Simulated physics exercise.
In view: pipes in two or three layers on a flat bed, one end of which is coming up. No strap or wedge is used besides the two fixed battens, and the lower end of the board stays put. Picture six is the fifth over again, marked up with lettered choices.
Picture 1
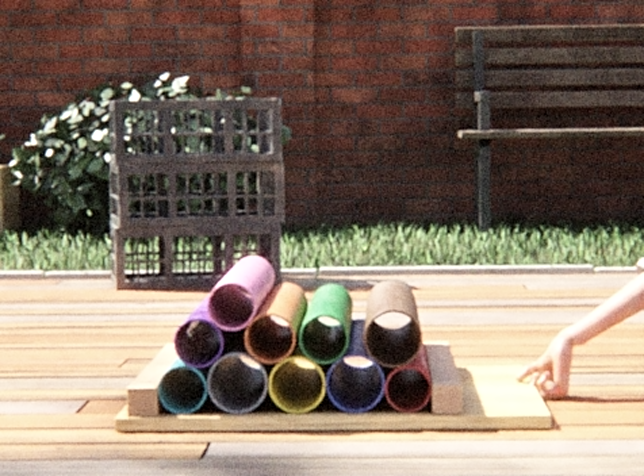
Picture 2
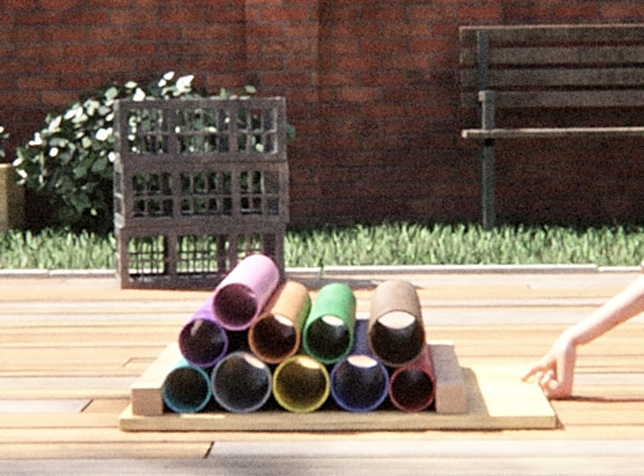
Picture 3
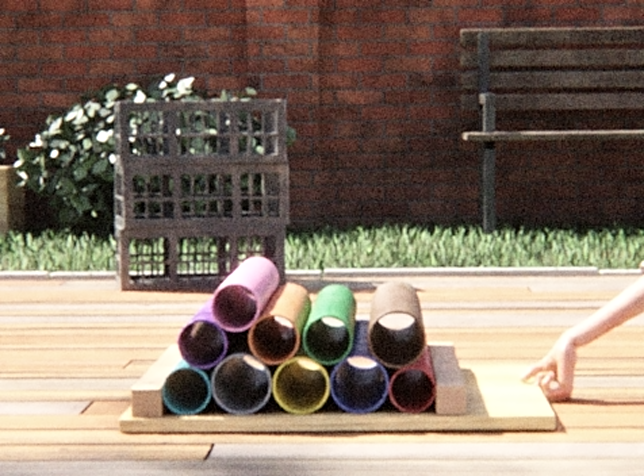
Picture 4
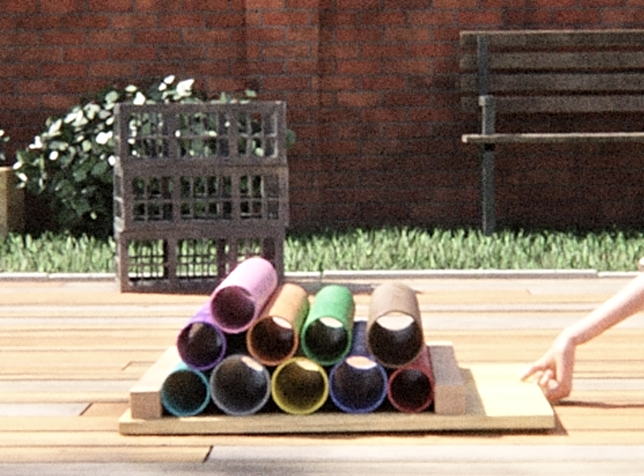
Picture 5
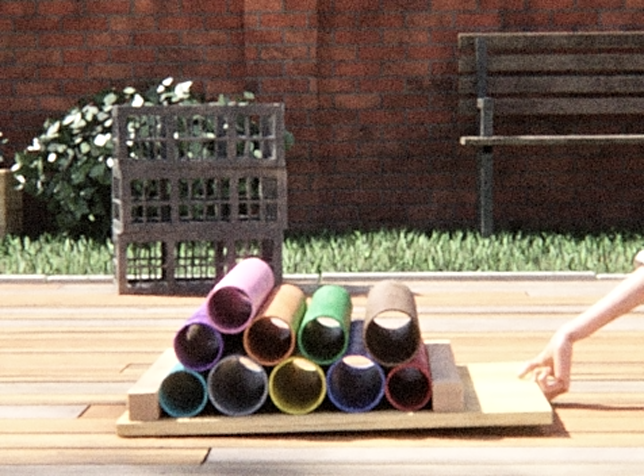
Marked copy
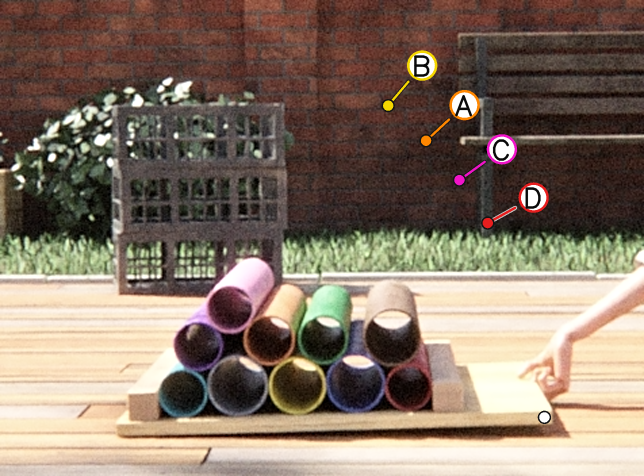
A hand at right slightly raising the right end of a flat board bearing stacked colourful pipes, the pile keeping its arrangement.
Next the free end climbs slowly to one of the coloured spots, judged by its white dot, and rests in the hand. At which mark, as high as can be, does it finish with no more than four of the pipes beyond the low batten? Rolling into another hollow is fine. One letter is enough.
The last mark within the limit is C.
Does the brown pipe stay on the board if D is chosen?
Yes, with D.
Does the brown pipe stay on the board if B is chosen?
The brown pipe: No.
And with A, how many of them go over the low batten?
The count is five.
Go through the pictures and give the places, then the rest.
The first frame shows green pipe (324, 339); orange pipe (270, 338); purple pipe (198, 343).
The second frame shows purple pipe (202, 342); pink pipe (236, 306).
The third frame shows board (340, 383); red pipe (412, 390); brown pipe (397, 339); blue pipe (359, 384).
The fourth frame shows board (339, 383); turquoise pipe (185, 392); grey pipe (240, 385).
The fifth frame shows board (337, 383); turquoise pipe (183, 393); grey pipe (238, 385).
On the copy, A at (426, 141); B at (388, 106); C at (459, 180); D at (488, 223); the white dot at (545, 417).
On C. First, board at 20°.
Then, board at 36°.
Finally, board at 36°, four over the low batten (green, orange, purple, pink).
By contrast, A five over the low batten; B five over the low batten; D two over the low batten (purple, pink).
